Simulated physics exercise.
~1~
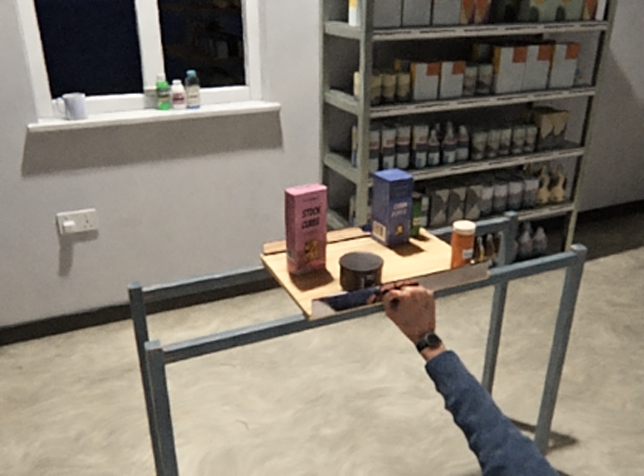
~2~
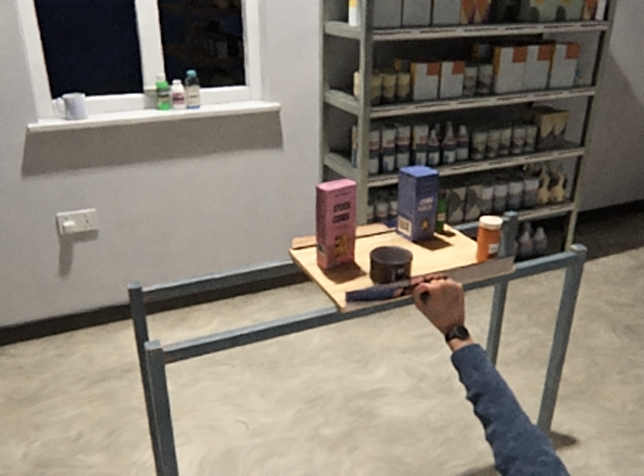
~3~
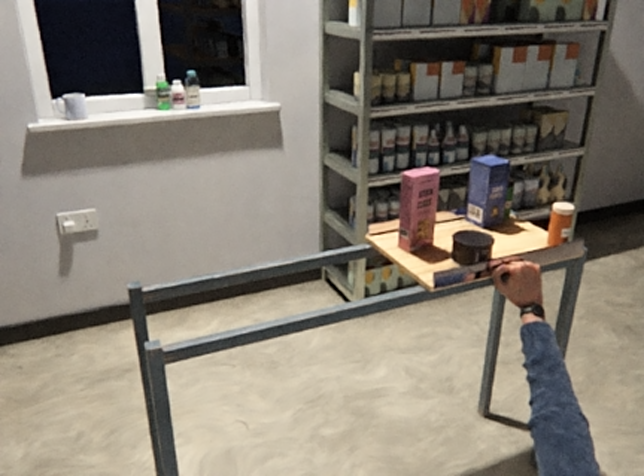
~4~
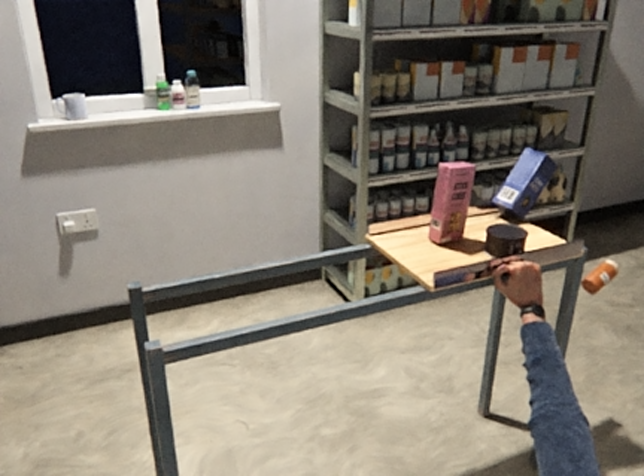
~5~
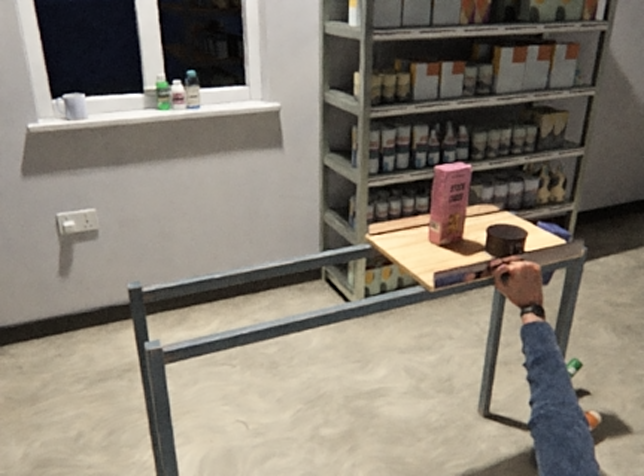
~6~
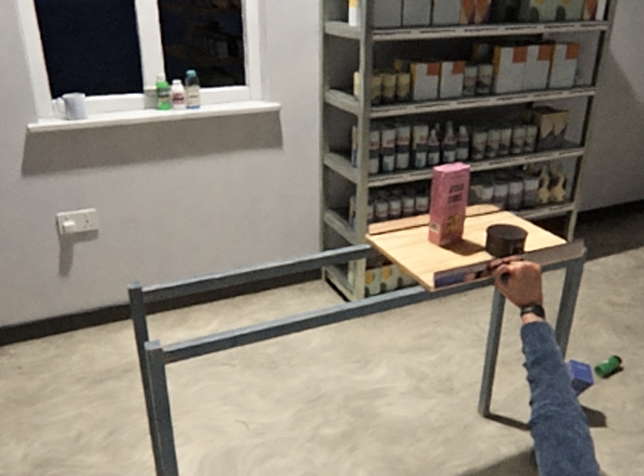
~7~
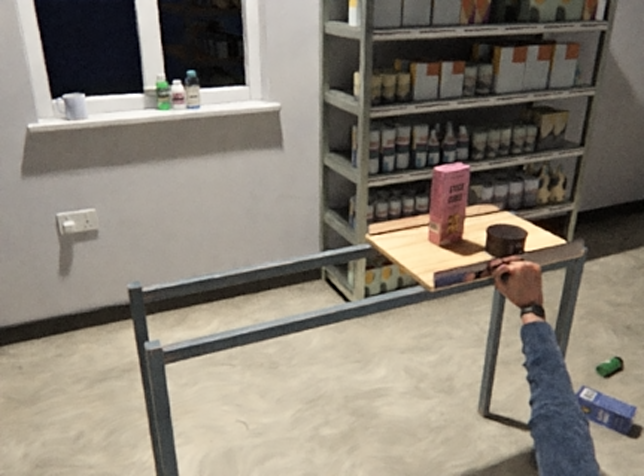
A hand in a blue sleeve pushes a wooden tray to the right along a blue-grey metal frame, seen from slightly above in a room with a window and stocked shelves. On it stand a pink packet at left, a blue carton behind, a black tub in front and an orange shaker at right, with a green shaker partly hidden. When the tray stops at the right end, the orange shaker tumbles off and the carton tips over. The carton and green shaker drop too. Both lie on the floor at right, while the packet and tub stay aboard, the packet upright.
